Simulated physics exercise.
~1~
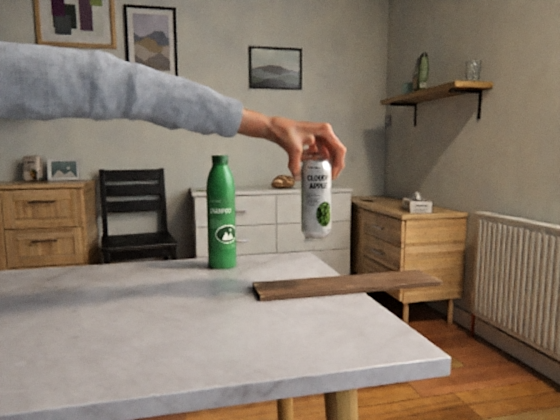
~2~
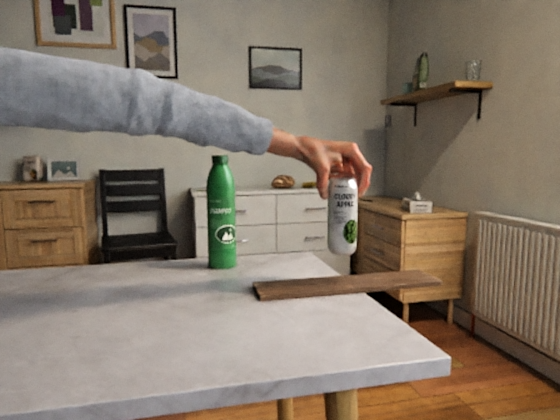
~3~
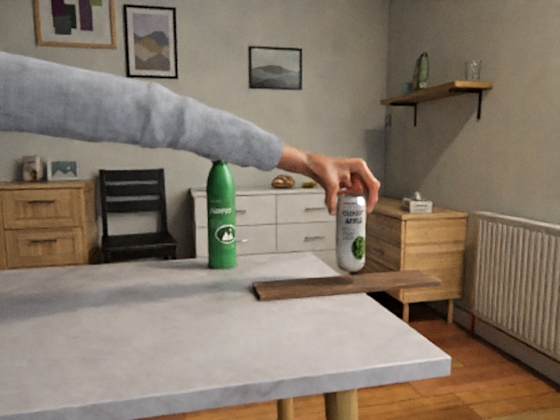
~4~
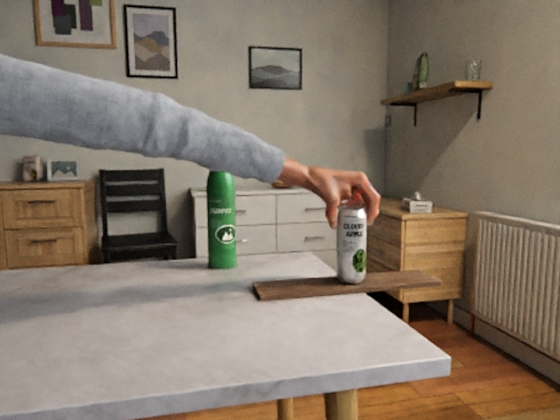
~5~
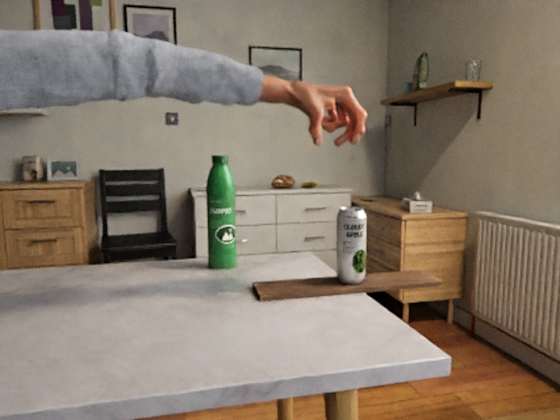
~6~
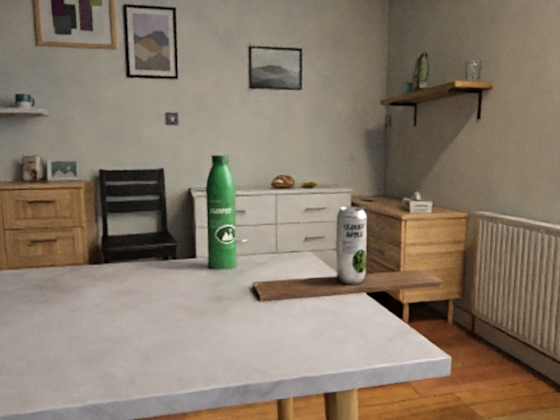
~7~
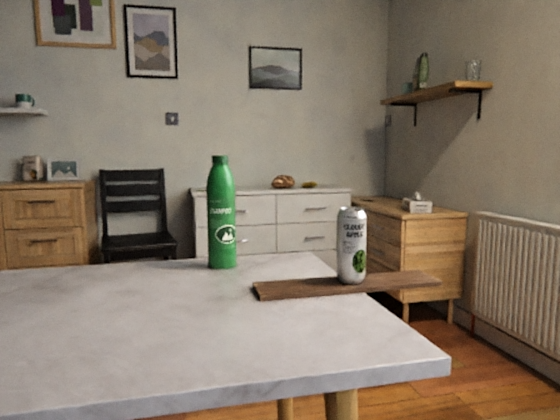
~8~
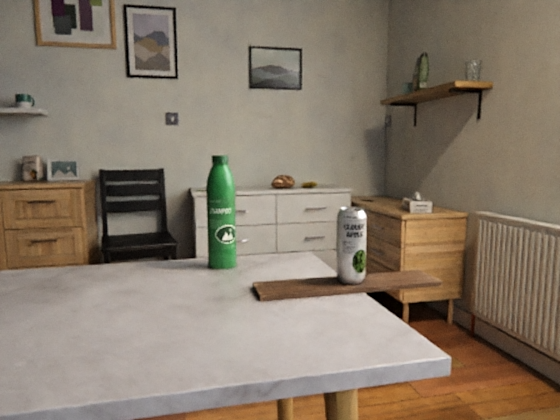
We see a hand lower a white can, moving right and down, onto a brown board jutting past a table's edge, near a green bottle. The hand lets go and withdraws, and the can stays upright on the board, with the board and bottle still in place.
